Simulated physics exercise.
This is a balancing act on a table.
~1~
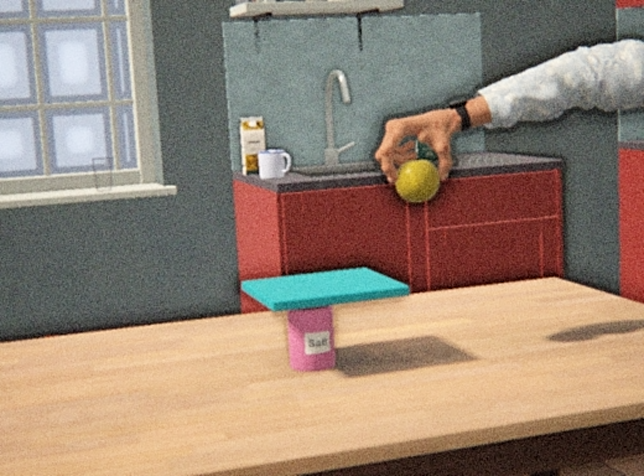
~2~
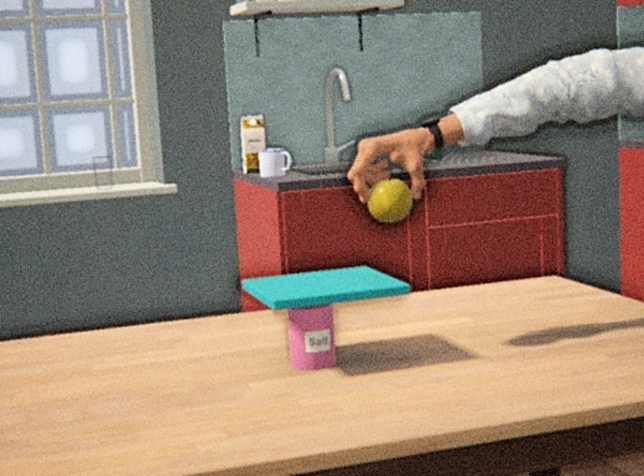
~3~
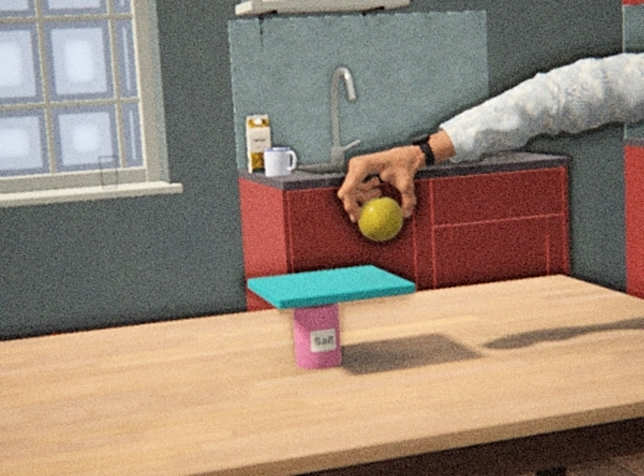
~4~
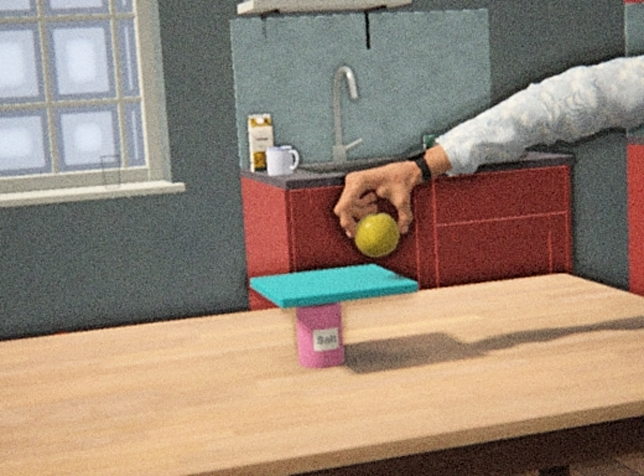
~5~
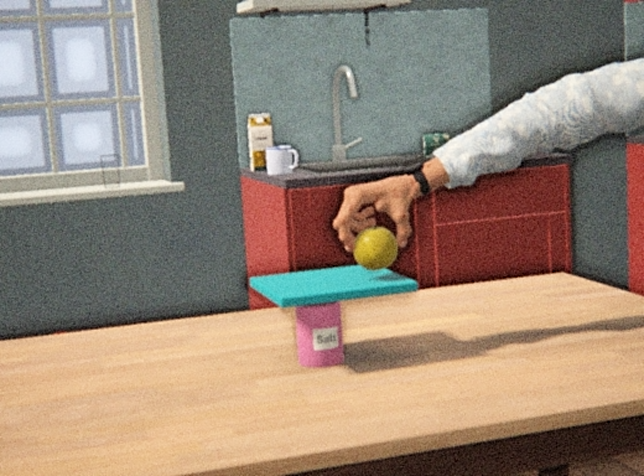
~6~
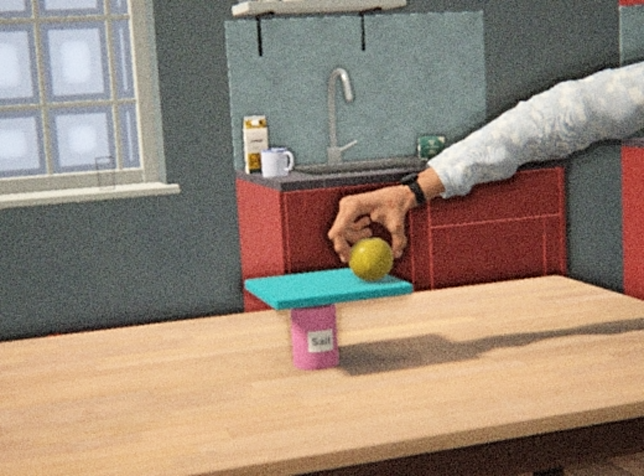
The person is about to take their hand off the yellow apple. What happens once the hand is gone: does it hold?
It comes apart.
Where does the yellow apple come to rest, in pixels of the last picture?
At about (404, 339).
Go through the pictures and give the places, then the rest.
In the first picture, on its way; yellow apple (417, 181); turquoise lid (323, 288).
In the second picture, on its way; yellow apple (390, 200); turquoise lid (323, 287).
In the third picture, on its way; yellow apple (381, 219); turquoise lid (329, 286).
In the fourth picture, on its way; yellow apple (377, 235); turquoise lid (332, 285).
In the fifth picture, on its way; yellow apple (375, 249); turquoise lid (331, 284).
In the sixth picture, in place under the hand; yellow apple (371, 259); turquoise lid (326, 287).
Then, 0.40 s past the last view, yellow apple now fallen; turquoise lid on its side.
Then, 0.50 s past the last view, turquoise lid on its side.
Then, 0.70 s past the last view, turquoise lid now fallen.
Finally, fallen, yellow apple and turquoise lid; pink jar still in place. Final places as the last picture's camera would see them, yellow apple near (404, 339). The stack gives way.
